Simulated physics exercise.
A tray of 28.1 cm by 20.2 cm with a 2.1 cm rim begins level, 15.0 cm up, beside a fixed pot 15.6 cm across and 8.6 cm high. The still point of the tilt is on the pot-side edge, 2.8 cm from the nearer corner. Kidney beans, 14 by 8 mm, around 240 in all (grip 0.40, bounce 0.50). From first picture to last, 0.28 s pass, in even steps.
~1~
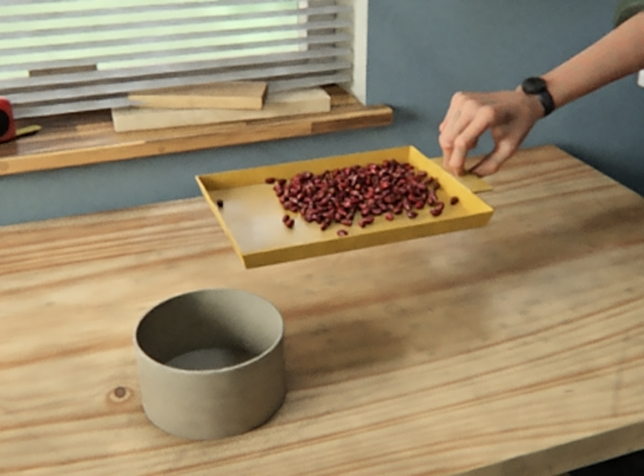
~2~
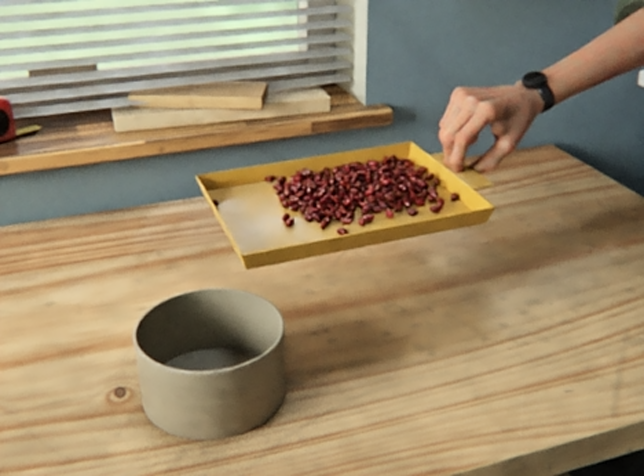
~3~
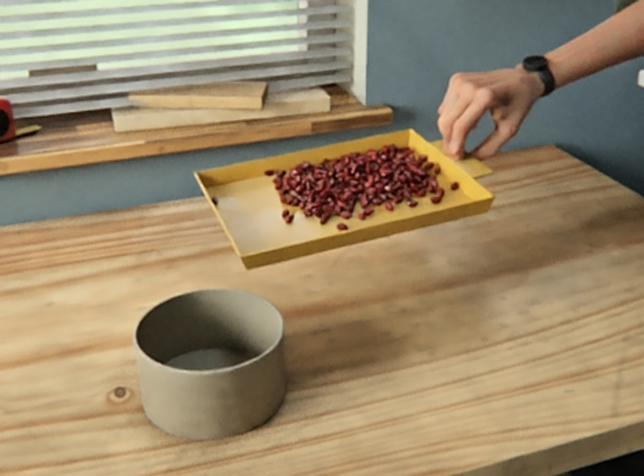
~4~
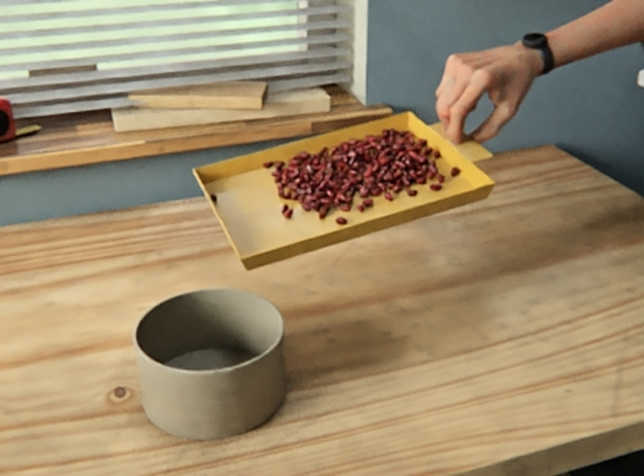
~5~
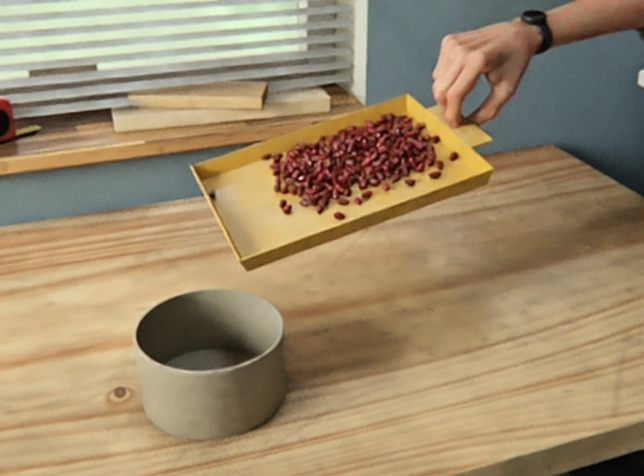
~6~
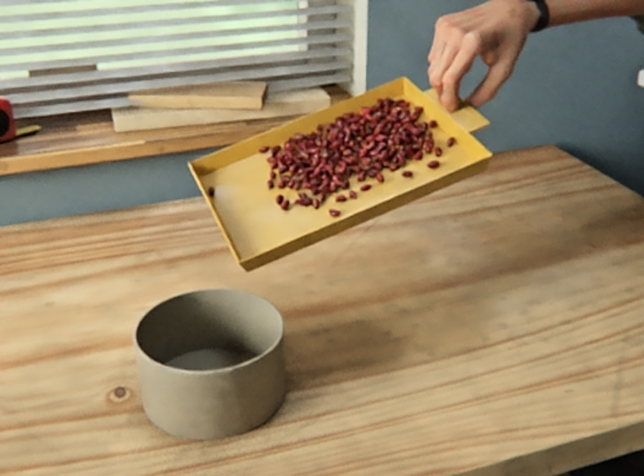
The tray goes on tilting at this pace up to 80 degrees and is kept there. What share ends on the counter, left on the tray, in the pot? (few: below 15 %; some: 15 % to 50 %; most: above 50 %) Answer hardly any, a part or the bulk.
Counter hardly any, tray hardly any, pot the bulk.
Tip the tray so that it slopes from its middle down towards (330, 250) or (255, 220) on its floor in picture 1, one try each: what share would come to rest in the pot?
Some 55 and 20 per cent.
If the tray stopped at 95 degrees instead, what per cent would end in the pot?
It would be near 95 per cent.
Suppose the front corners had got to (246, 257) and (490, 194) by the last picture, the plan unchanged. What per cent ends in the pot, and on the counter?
Pot 65, counter 35.
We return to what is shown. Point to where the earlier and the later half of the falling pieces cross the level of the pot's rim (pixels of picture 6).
First near (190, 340), later near (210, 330).
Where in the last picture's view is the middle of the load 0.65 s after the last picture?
Near (209, 264).
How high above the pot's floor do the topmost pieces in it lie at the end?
Roughly 2.5 cm.
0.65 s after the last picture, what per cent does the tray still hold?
Some 55 per cent of the load.
Then, 0.39 s after the last picture, tilt 47 degrees; the tray holds 100 %, the pot 0 %.
Then, 0.65 s after the last picture, tilt 68 degrees; the tray holds 55 %, the pot 30 %.
Then, 1.02 s after the last picture, tilt 80 degrees; the tray holds 15 %, the pot 75 %.
In the end, counter 5 %, tray 5 %, pot 95 %.
